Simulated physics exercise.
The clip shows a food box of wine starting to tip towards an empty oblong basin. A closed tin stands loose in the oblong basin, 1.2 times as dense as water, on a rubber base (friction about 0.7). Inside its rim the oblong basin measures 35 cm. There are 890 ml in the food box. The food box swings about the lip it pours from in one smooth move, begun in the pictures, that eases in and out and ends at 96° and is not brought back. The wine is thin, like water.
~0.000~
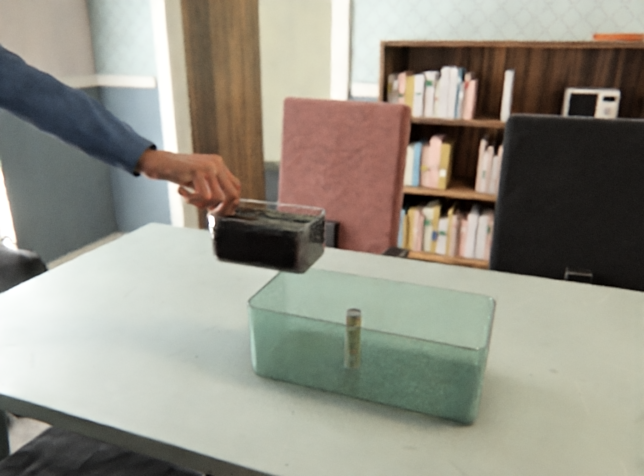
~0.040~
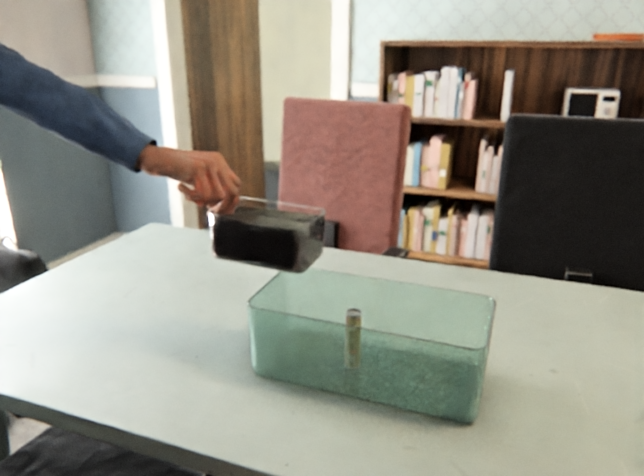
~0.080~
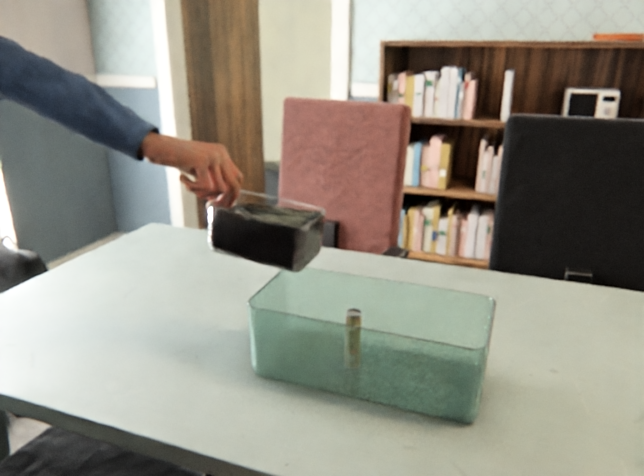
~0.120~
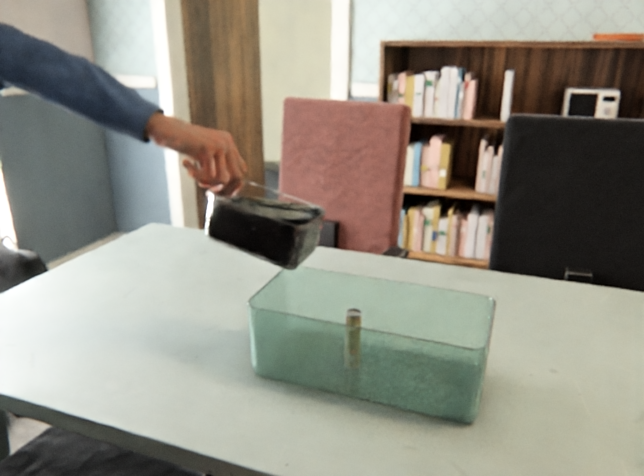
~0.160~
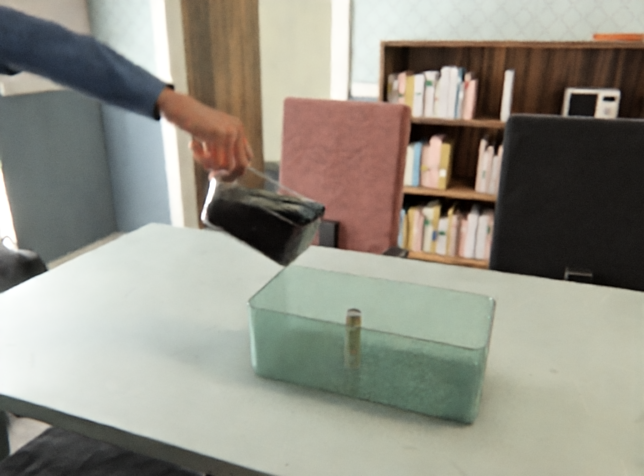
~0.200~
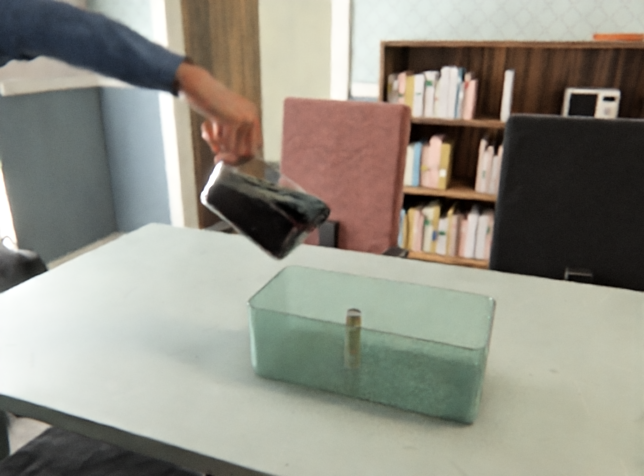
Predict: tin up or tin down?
It goes over.
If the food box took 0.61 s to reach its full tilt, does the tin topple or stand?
The tin topples.
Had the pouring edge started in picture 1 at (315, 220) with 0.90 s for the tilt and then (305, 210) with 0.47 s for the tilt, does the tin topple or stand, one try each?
First it stays up; then it falls.
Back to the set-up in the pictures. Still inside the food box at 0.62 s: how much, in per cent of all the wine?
About 8 per cent.
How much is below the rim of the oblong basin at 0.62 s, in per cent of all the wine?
About 76 per cent.
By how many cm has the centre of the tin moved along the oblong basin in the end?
About 6.5 cm.
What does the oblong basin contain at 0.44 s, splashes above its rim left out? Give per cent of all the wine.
Near 10 in a hundred.
By 0.44 s the tilt is 93° and 40 per cent is still to pour; the tin stands where it began.
By 0.62 s the tilt is 96° and 8 per cent is still to pour; the tin stands where it began.
By 0.80 s the tilt is 96° and 2 per cent is still to pour; the tin leans 10°.
By 1.00 s the tilt is 96° and 1 per cent is still to pour; the tin lies on its side.
At rest the tin lies on its side.
